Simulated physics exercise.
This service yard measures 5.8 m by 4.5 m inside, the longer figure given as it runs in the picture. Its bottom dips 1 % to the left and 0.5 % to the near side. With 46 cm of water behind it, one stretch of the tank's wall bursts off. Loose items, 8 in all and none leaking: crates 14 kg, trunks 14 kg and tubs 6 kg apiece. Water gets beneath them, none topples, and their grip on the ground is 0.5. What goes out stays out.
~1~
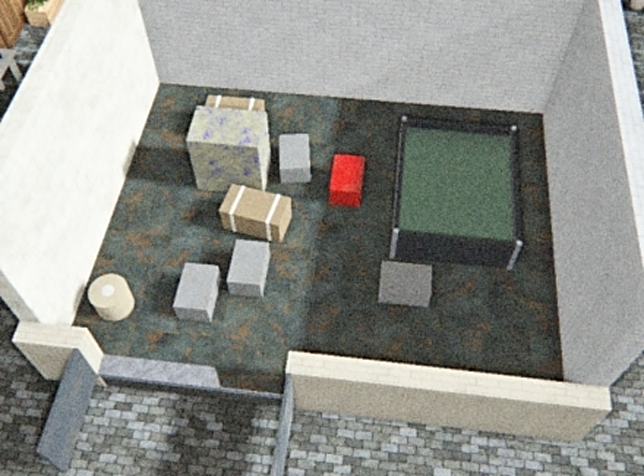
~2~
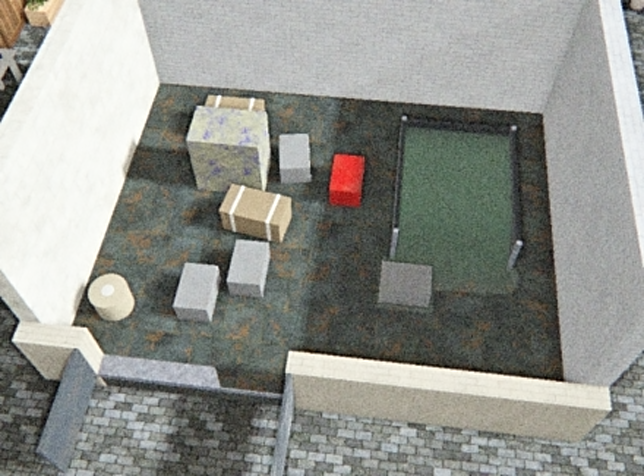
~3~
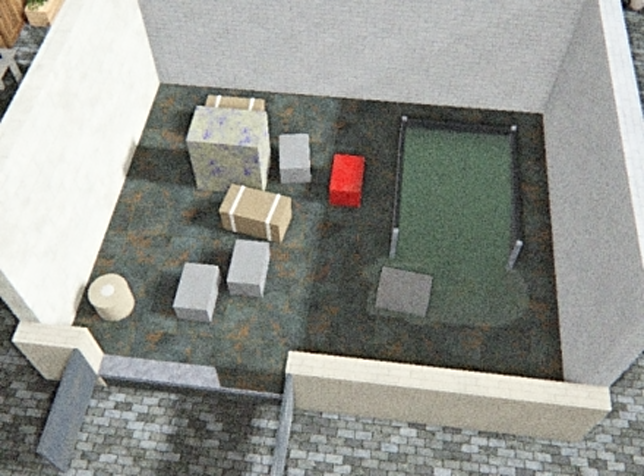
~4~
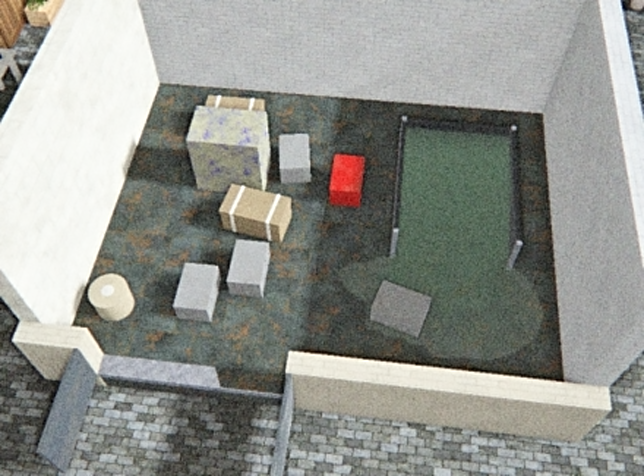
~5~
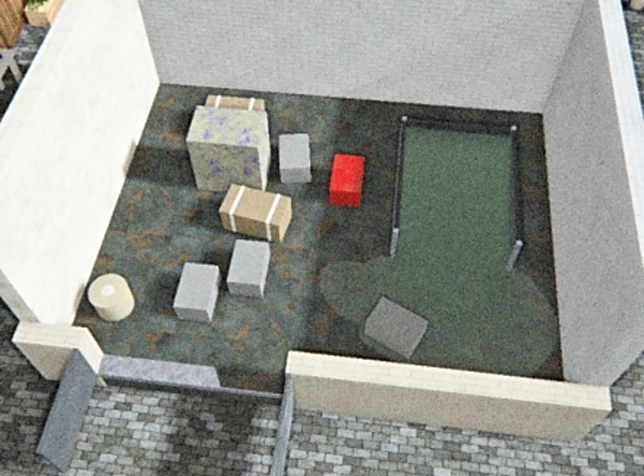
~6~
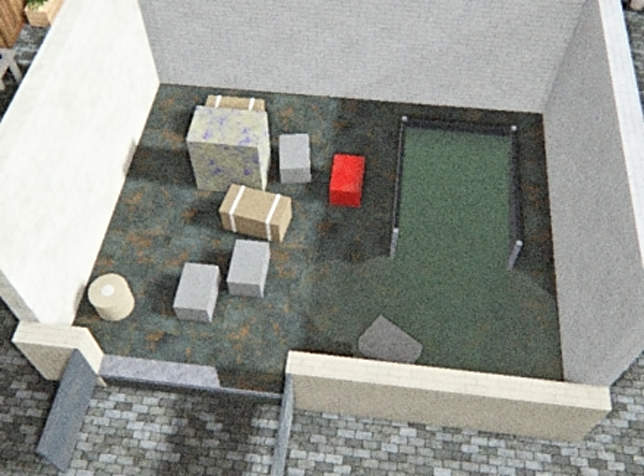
Water spreads from the tank's open near side and pushes a grey box toward the near wall.
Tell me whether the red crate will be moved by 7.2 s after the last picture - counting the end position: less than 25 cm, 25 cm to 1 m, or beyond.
The red crate barely shifts.
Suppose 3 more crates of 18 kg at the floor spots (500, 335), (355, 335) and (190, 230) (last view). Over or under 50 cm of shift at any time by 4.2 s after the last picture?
In that order: More, more, short of it.
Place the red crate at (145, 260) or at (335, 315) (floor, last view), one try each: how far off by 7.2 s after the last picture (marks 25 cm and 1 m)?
In that order: It gets carried off; it gets carried off.
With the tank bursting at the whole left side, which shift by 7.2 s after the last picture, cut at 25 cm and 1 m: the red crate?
Then the red crate ends far away.
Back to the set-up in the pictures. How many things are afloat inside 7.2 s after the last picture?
I count 4.
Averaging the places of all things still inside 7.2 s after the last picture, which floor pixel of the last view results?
Near (235, 182).
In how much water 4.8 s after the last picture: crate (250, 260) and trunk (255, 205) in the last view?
About 4 and 4 cm.
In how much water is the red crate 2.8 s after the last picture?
Roughly 0 cm.
Then, 0.9 s after the last picture the red crate is near (348, 173), 0.0 m from its start, aground; 0 of 8 are out; 1 afloat.
Then, 2.8 s after the last picture the red crate is near (348, 173), 0.0 m from its start, aground; 0 of 8 are out; 2 afloat.
Then, 4.8 s after the last picture the red crate is near (348, 173), 0.0 m from its start, aground; 0 of 8 are out; 1 afloat.
Then, 7.2 s after the last picture the red crate is near (348, 173), 0.0 m from its start, aground; 0 of 8 are out; 4 afloat.
